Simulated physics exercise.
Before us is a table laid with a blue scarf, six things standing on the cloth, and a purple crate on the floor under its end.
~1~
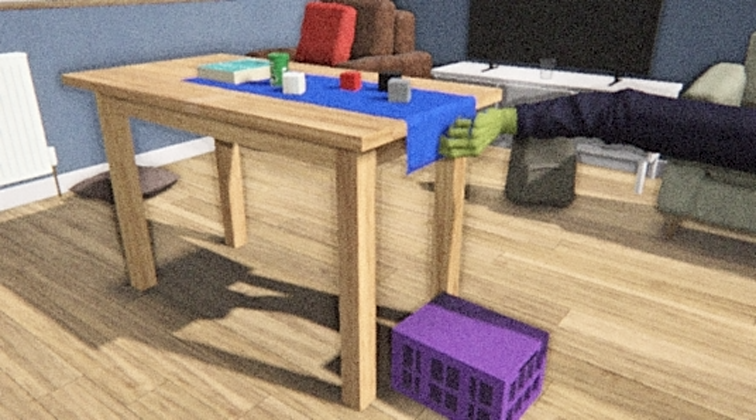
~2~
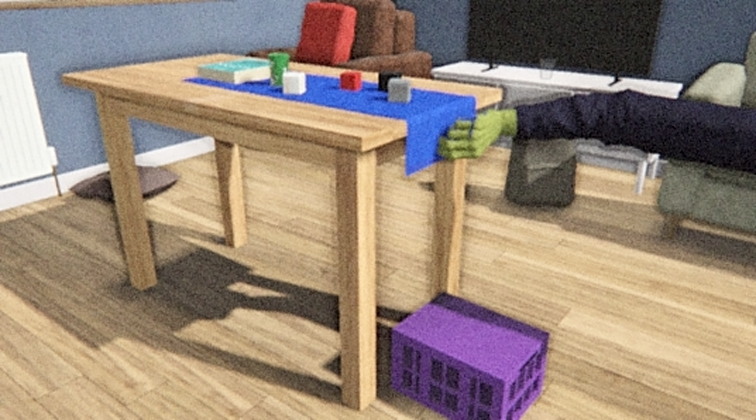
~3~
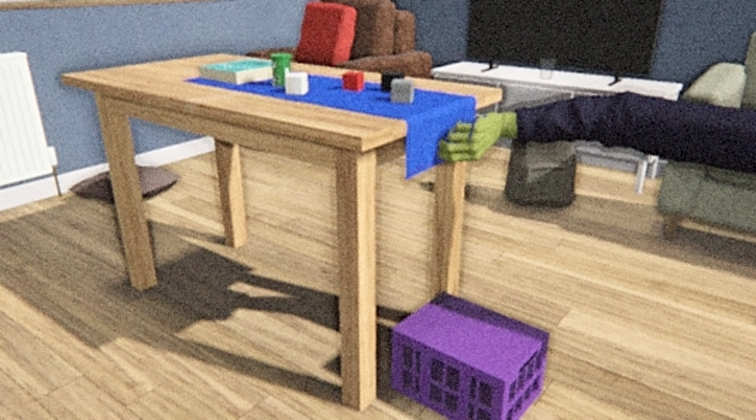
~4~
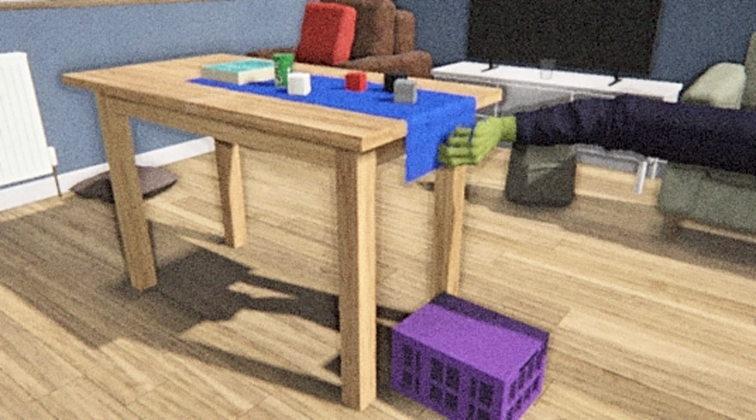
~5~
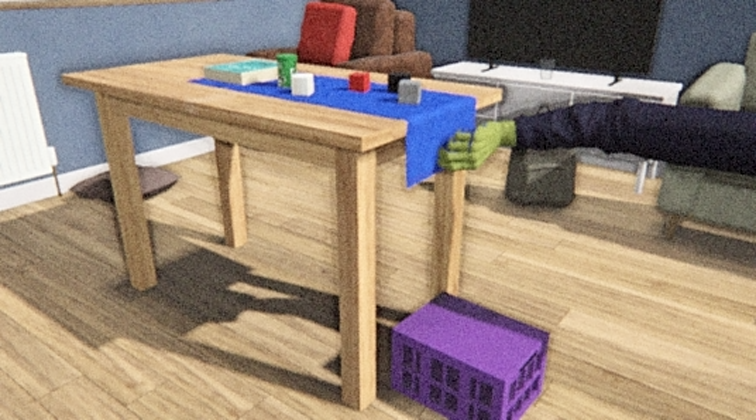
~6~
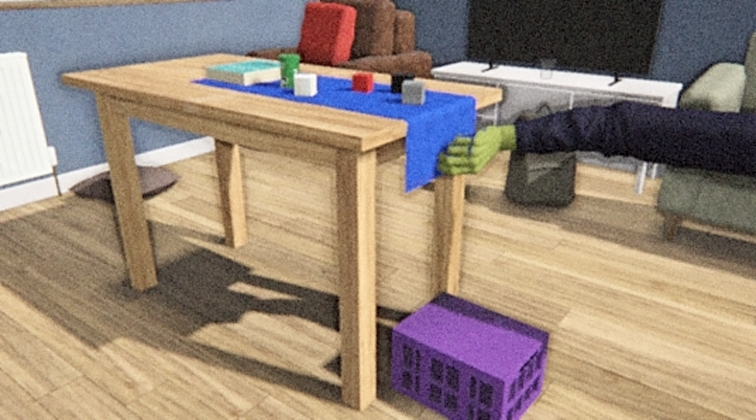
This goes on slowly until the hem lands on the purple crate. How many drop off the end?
Four.
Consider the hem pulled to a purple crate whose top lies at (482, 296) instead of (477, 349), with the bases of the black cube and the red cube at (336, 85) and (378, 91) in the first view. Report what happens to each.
Result: Black cube still there, red cube gone.
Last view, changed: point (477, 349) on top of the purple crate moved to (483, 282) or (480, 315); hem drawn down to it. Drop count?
2 and 3.
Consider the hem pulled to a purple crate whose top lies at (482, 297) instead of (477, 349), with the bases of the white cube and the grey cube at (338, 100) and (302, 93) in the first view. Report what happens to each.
The white cube is lost; the grey cube stays aboard.
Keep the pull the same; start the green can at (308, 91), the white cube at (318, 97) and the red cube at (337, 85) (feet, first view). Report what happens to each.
First the green can, which is lost, then the white cube, which is lost, and finally the red cube, which is lost.
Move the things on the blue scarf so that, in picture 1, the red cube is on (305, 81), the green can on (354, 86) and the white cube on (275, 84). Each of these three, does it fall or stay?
Of these three, the red cube rides it out, the green can takes a tumble, the white cube rides it out.
Early on, hem near (441, 240); grey cube gone.
Midway, hem near (440, 295); grey cube, black cube and red cube gone.
Finally, hem on the crate; grey cube, black cube, red cube and white cube gone. Over the edge go four.
